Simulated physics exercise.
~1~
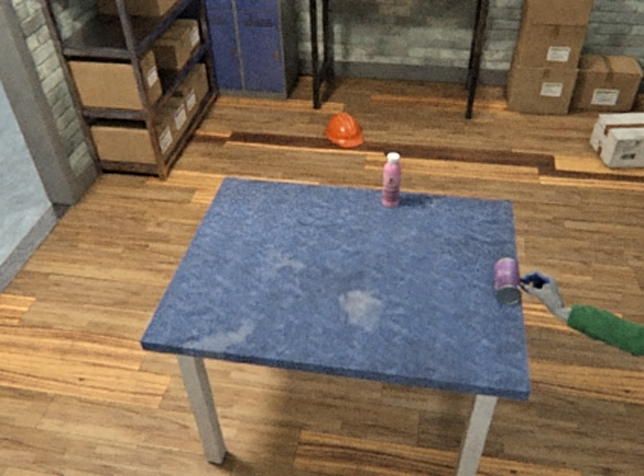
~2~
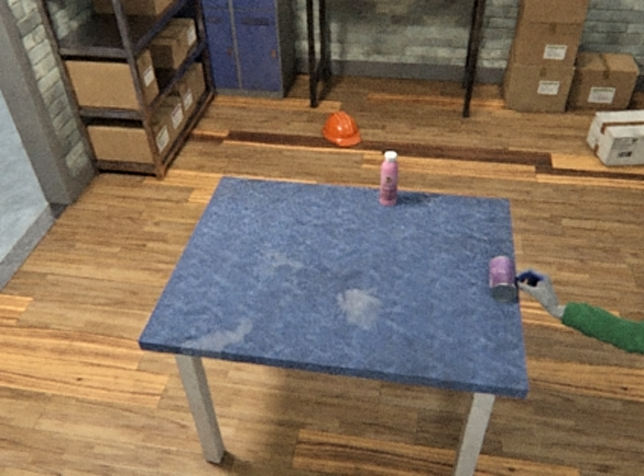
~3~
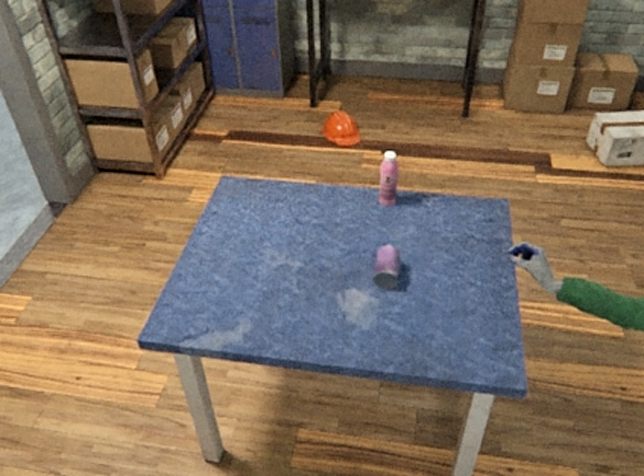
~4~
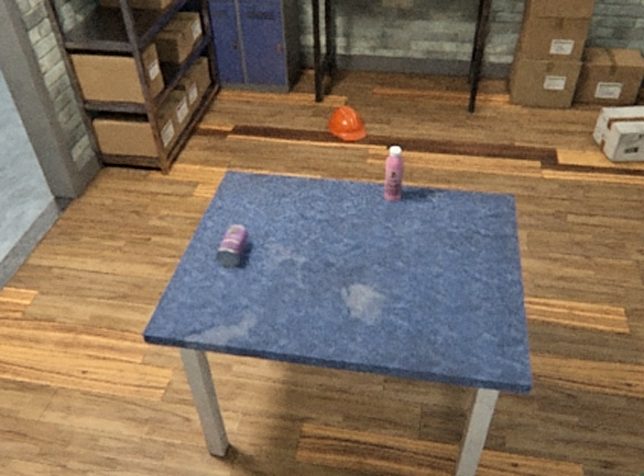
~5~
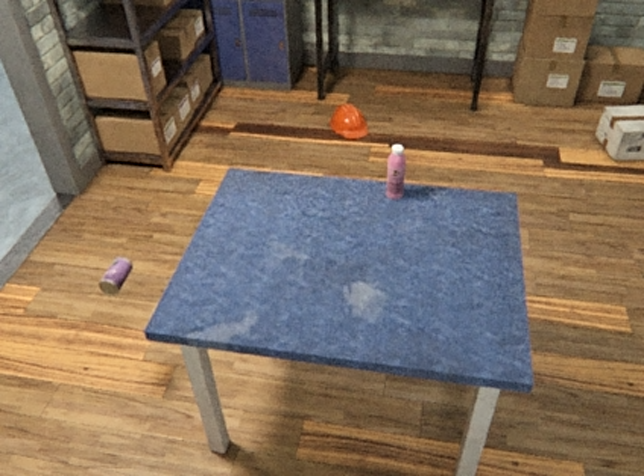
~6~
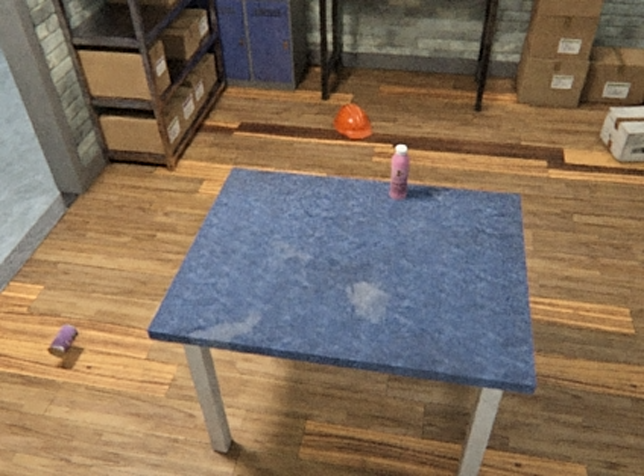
A purple tin lying on its side was pushed leftward by a gloved hand, which let go and drew back as it crossed the blue table past a standing pink bottle, went off the left edge and was still moving over the wooden floor.
